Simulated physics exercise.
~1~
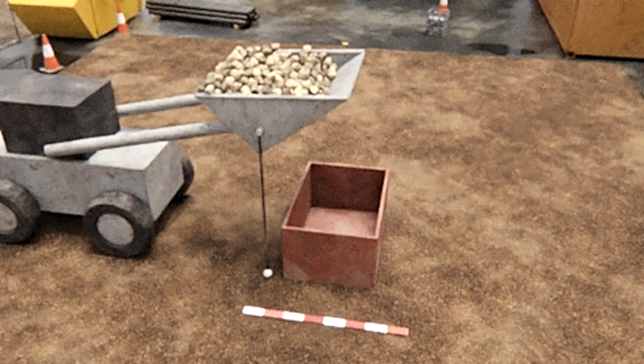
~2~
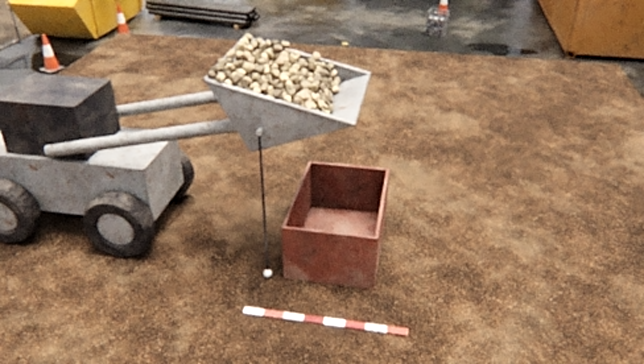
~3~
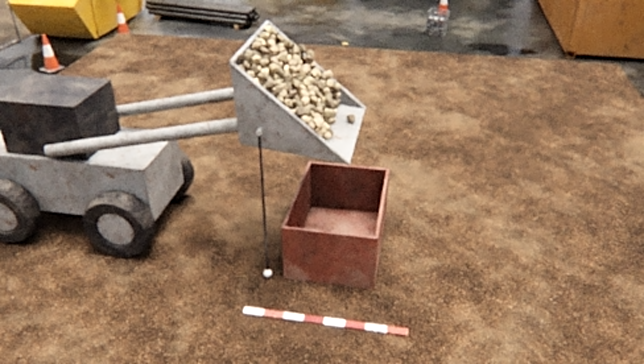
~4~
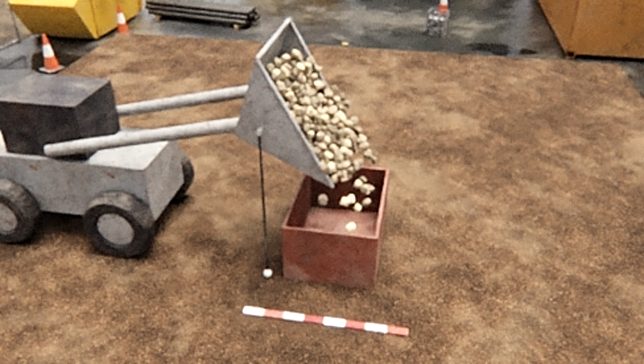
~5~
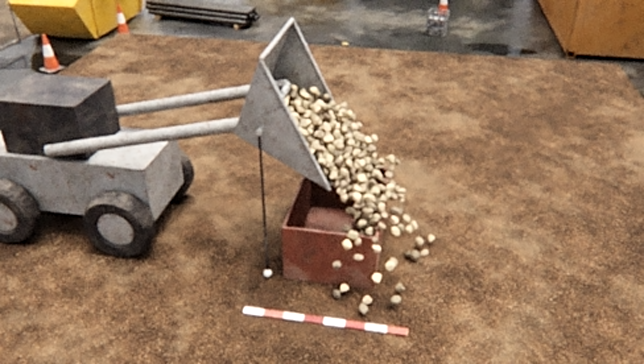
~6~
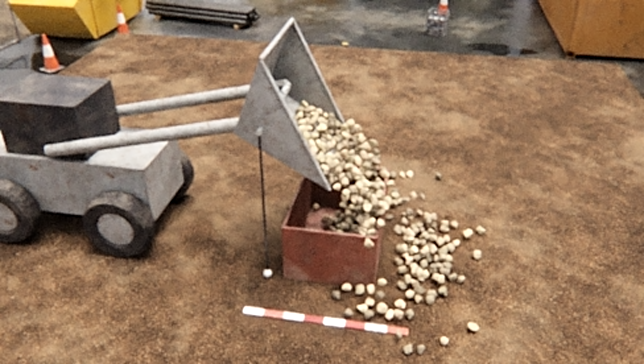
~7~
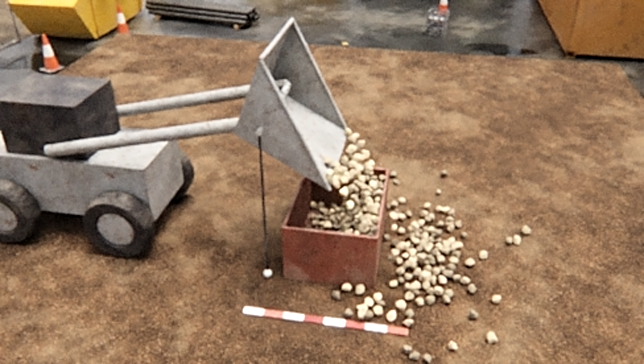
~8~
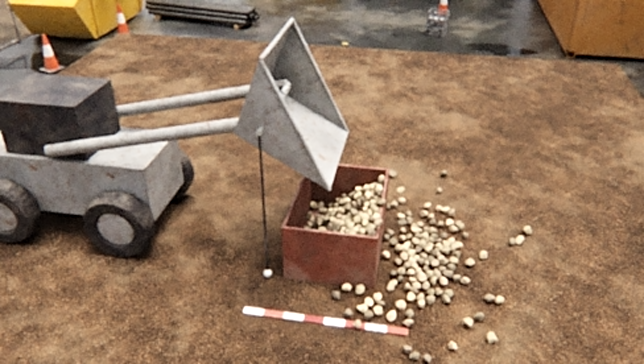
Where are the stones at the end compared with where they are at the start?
At the start the stones are heaped in the raised bucket of the loader. At the end they are lower down, with most in the red bin and the rest scattered on the ground, mainly to its right.
